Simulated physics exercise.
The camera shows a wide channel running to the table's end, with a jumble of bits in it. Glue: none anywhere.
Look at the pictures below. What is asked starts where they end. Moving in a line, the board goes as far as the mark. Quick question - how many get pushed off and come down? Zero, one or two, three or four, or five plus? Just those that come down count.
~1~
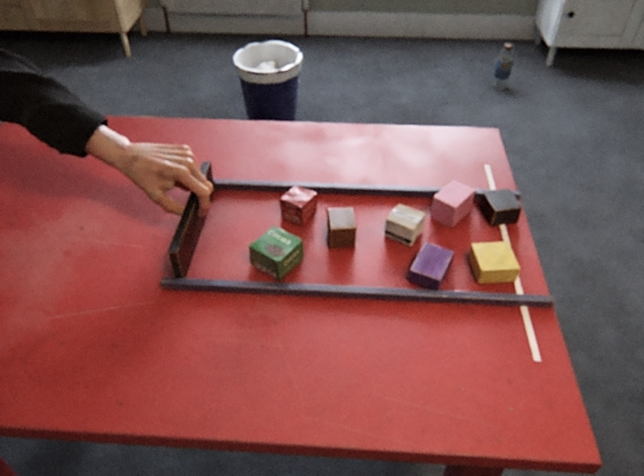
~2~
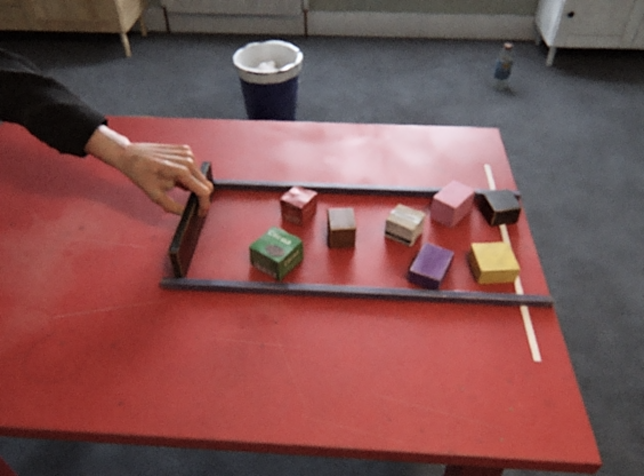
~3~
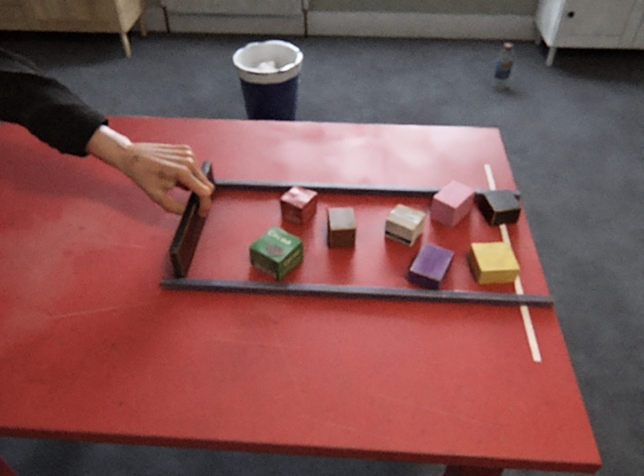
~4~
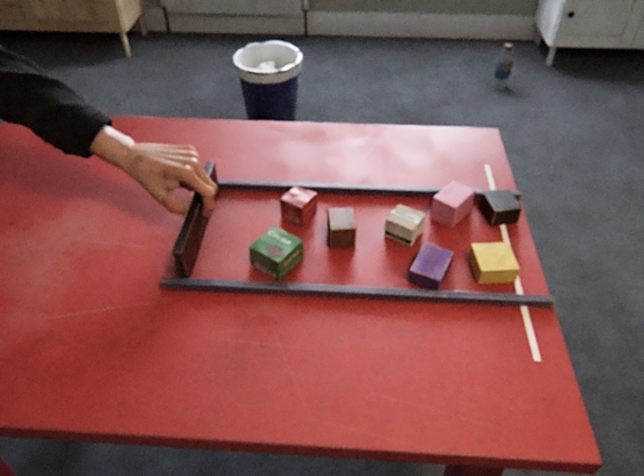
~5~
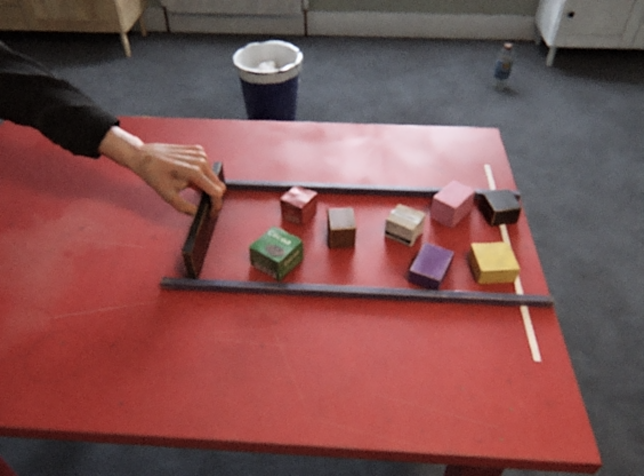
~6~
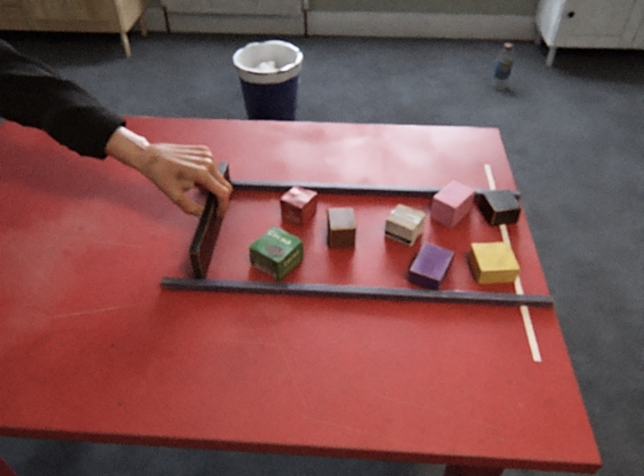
Five plus, I'd say.
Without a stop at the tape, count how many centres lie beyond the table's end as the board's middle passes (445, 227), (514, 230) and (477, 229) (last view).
Going through the three places, I get 0, 5 and 2.
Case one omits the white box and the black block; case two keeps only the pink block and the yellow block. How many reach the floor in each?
You'd see 3 fallen, and 3 in the other try.
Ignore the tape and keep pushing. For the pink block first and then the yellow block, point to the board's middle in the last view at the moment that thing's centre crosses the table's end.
Middle: Roughly (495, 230); roughly (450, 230).
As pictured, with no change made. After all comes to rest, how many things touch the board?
3 are in contact with it.
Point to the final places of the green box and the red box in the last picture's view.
Answer: First (537, 262), after that (517, 212).
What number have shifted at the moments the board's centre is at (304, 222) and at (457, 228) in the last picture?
Note: First position 2; second position 8.
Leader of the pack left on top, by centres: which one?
It's the green box.
Soon after, none off yet; black block at rest near (500, 207); yellow block at rest near (493, 263); pink block at rest near (452, 204).
By the end, the number that fall off is five or more; fallen, white box, purple block, pink block, yellow block and black block.
